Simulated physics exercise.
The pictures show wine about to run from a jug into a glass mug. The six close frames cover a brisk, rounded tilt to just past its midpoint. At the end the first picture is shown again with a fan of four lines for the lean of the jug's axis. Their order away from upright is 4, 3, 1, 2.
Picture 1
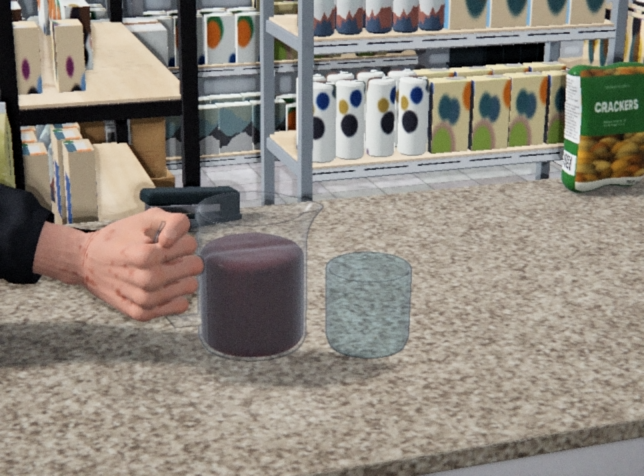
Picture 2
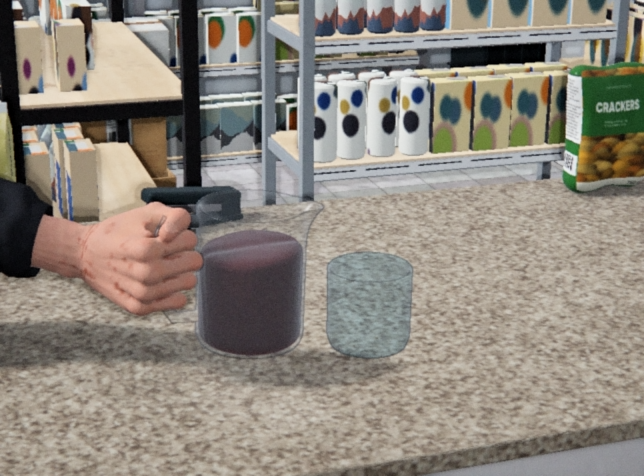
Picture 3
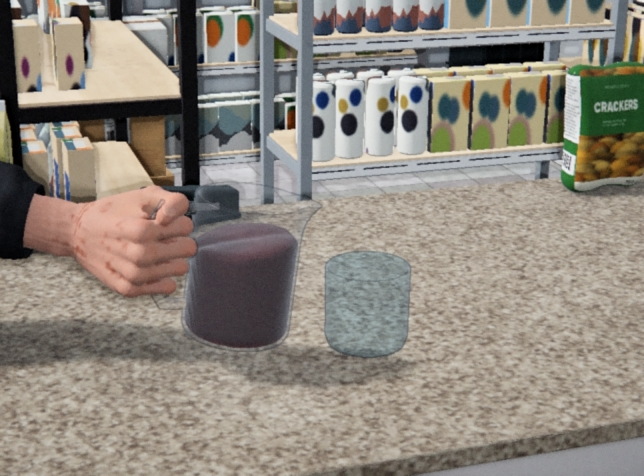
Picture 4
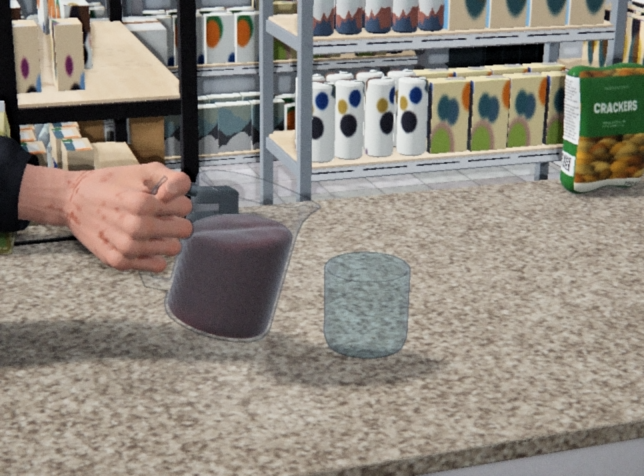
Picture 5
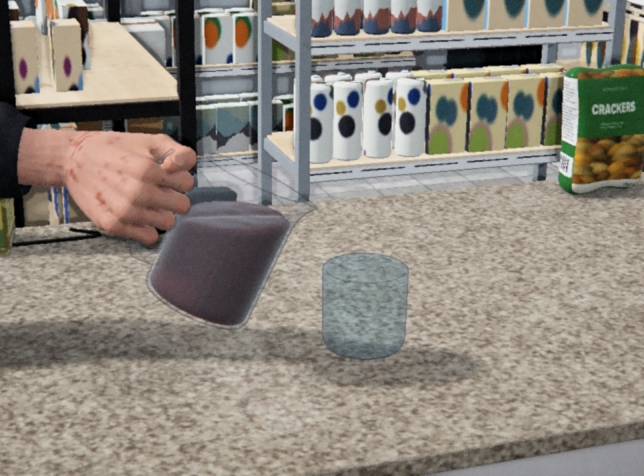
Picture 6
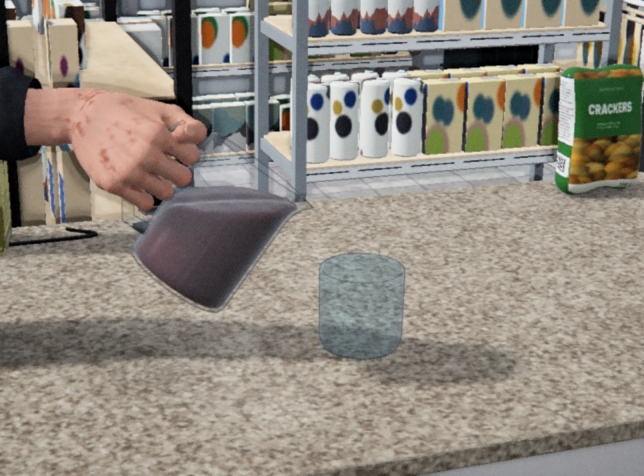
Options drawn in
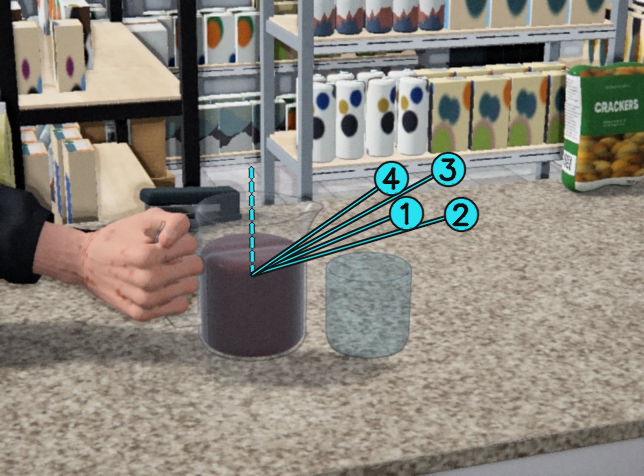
The video shows a hand lifting a clear jug of dark red wine from a speckled counter beside an empty glass mug, then steadily tilting the jug rightward, with store shelves and a green crackers bag behind.
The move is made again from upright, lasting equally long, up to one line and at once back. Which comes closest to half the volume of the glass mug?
4 is best.
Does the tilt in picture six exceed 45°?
No, it does not.
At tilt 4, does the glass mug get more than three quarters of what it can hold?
No, less.
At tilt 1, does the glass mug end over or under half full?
Over.
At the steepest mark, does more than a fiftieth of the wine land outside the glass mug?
Yes.
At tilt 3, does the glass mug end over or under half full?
Over.
In cyan, 1 at (389, 217); 2 at (444, 218); 3 at (433, 175); 4 at (377, 188).
If 1 is chosen, the glass mug ends with about 74 % of what it can hold; 14 % of the wine is spilt.
If 2 is chosen, the glass mug ends with about 81 % of what it can hold; 24 % of the wine is spilt.
If 3 is chosen, the glass mug ends with about 72 % of what it can hold.
If 4 is chosen, the glass mug ends with about 47 % of what it can hold.
